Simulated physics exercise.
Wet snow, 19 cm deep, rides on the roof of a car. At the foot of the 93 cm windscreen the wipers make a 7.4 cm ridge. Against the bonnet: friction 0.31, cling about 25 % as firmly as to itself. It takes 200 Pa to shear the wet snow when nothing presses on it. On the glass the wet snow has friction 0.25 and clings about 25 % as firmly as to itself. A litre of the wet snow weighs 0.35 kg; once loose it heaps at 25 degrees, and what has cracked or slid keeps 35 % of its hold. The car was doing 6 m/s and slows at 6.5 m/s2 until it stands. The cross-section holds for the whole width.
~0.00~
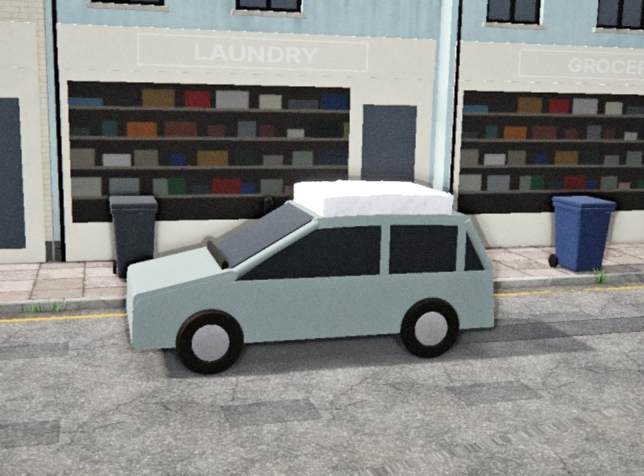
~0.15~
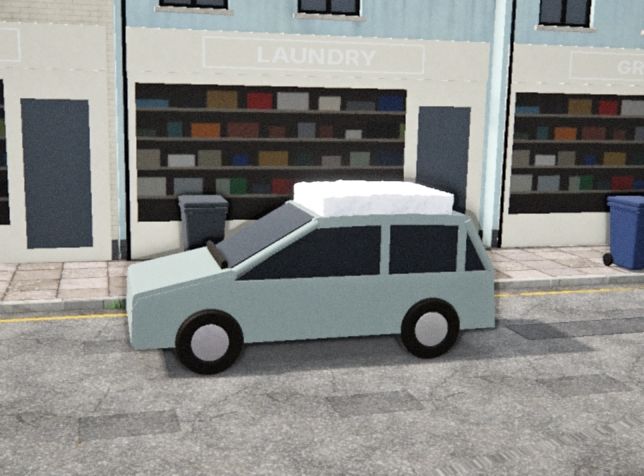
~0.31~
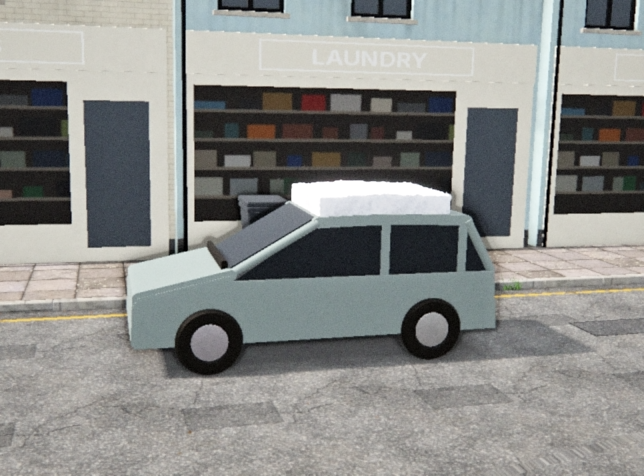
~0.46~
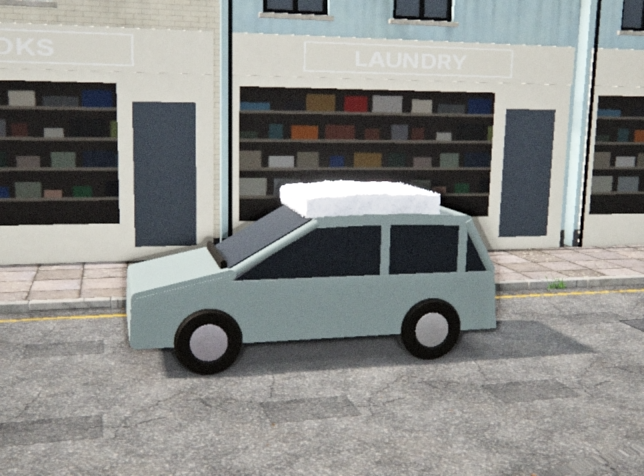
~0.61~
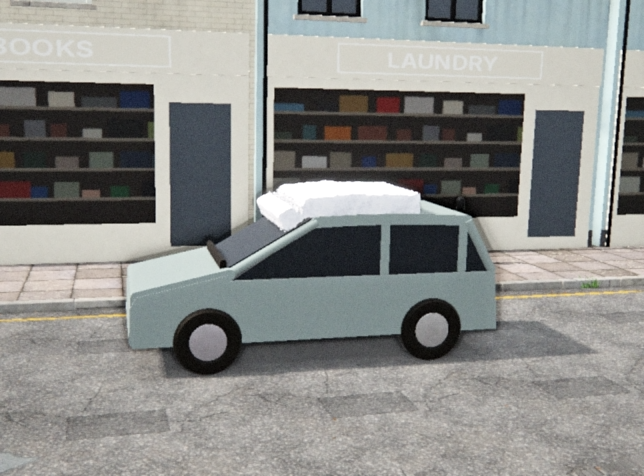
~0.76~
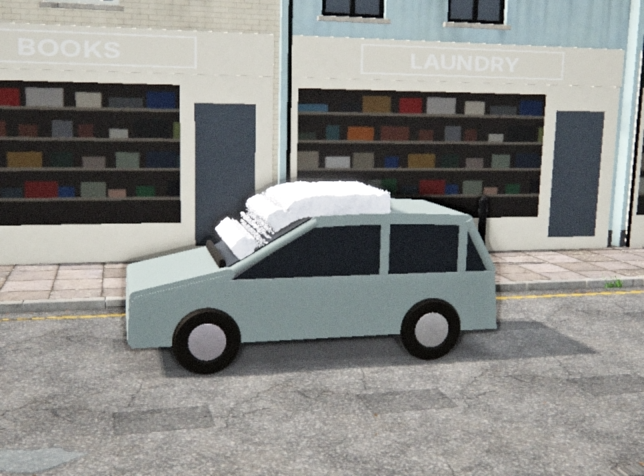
A pale grey-green car with dark windows and a slab of white snow on its roof faces left on a grey street, seen side-on from across the road. Behind it are cream shopfronts, one marked laundry, and wheeled bins. The camera keeps level with the car as the background slides right, ever more slowly, while the snow slips forward, cracking and spilling down the windscreen.
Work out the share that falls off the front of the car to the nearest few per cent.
About 92 %.
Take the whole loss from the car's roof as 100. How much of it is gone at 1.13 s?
Some 100 per cent.
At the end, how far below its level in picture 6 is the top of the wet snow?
About 55 cm.
By 1.13 s, none of the snow is on the roof, 36 % on the glass, 59 % on the bonnet and 4 % has gone off the nose.
By 1.56 s, none of the snow is on the roof, 5 % on the glass, 24 % on the bonnet and 72 % has gone off the nose.
By 1.99 s, none of the snow is on the roof, 5 % on the glass, 5 % on the bonnet and 91 % has gone off the nose.
By 2.42 s, none of the snow is on the roof, 5 % on the glass, 3 % on the bonnet and 92 % has gone off the nose.
By 2.52 s, at the end, none of the snow is on the roof, 5 % on the glass, 3 % on the bonnet and 92 % has gone off the nose.
